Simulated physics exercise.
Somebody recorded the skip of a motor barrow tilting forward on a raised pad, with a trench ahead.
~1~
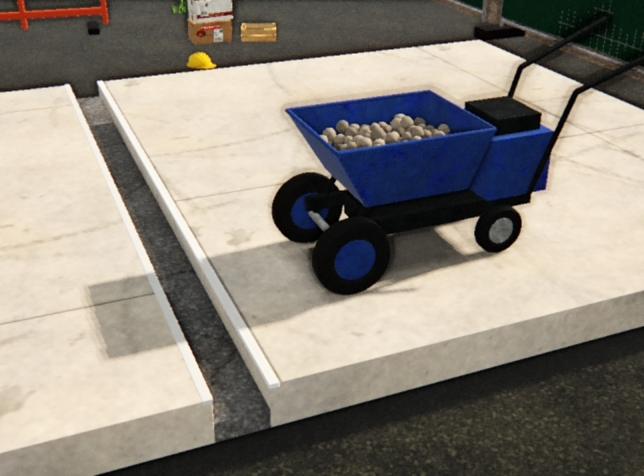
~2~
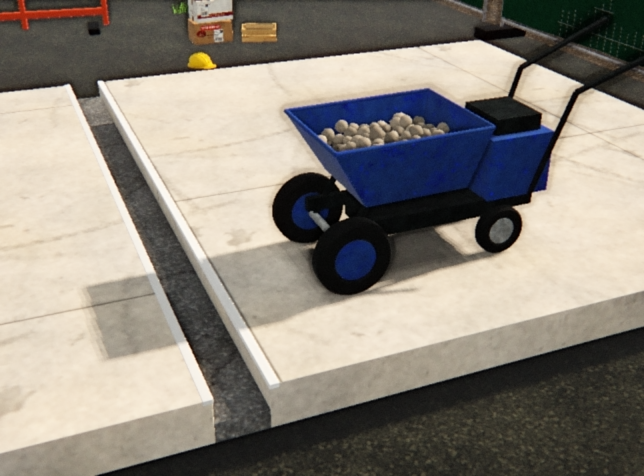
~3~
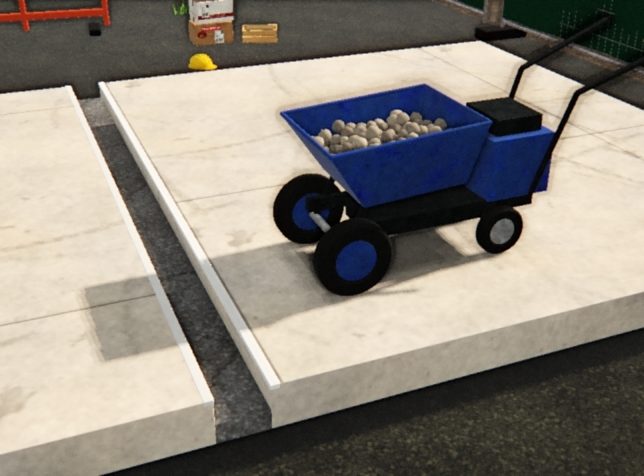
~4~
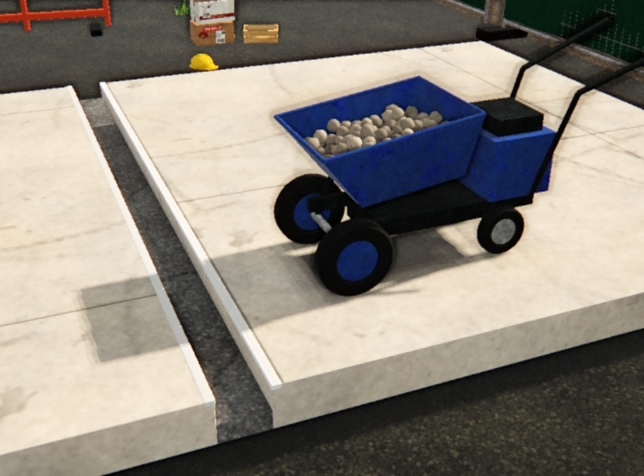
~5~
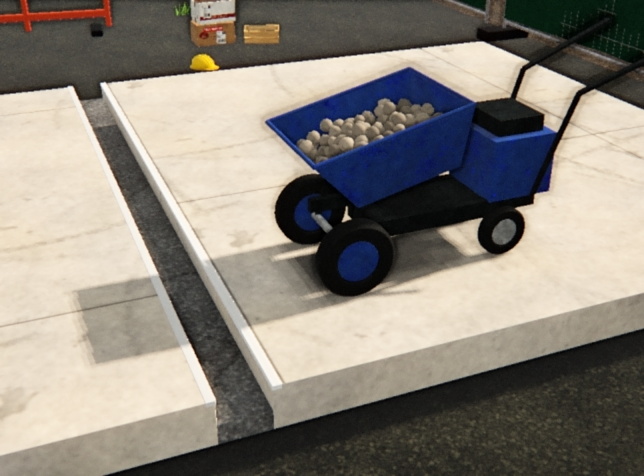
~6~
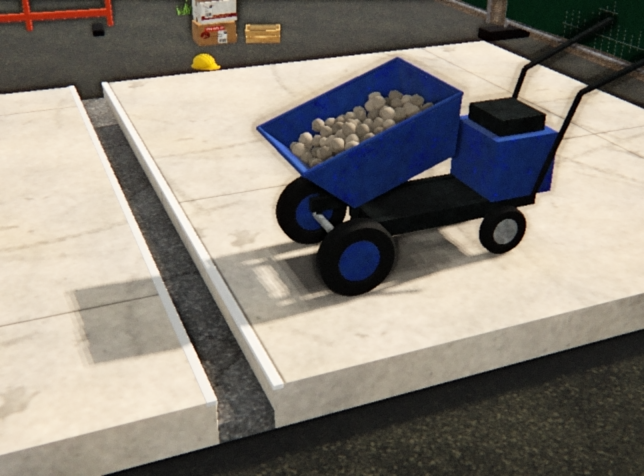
On a pale raised pad, a blue barrow's skip of pebbles tilts forward toward the left.
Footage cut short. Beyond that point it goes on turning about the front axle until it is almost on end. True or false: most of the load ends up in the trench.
True.
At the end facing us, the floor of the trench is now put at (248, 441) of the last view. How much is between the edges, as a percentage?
Something like 90 %.
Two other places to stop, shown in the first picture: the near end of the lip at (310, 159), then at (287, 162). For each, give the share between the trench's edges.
Near 50 % and 30 %.
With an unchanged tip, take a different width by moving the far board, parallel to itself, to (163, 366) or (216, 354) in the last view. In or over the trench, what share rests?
Estimated share: Try 1 approx. 90 in a hundred, try 2 approx. 40 in a hundred.
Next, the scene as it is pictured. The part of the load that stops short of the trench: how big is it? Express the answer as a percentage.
Roughly 10 in a hundred.
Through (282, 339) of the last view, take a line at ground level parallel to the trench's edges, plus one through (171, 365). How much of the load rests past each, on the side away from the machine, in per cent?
Estimate, first then second: 100 %, 10 %.
Shortly afterwards, skip tipped steeply; the whole lot in the skip.
Next, skip tipped right over; the bulk in the skip; a little in or heaped over the trench; only a few beyond it; a little falling.
Some moments later, skip tipped right over; near a third in the skip; only a few short of the trench; near half in or heaped over the trench; a little beyond it; only a few falling.
In the end, skip tipped right over; a little short of the trench; the bulk in or heaped over the trench; near a quarter beyond it.
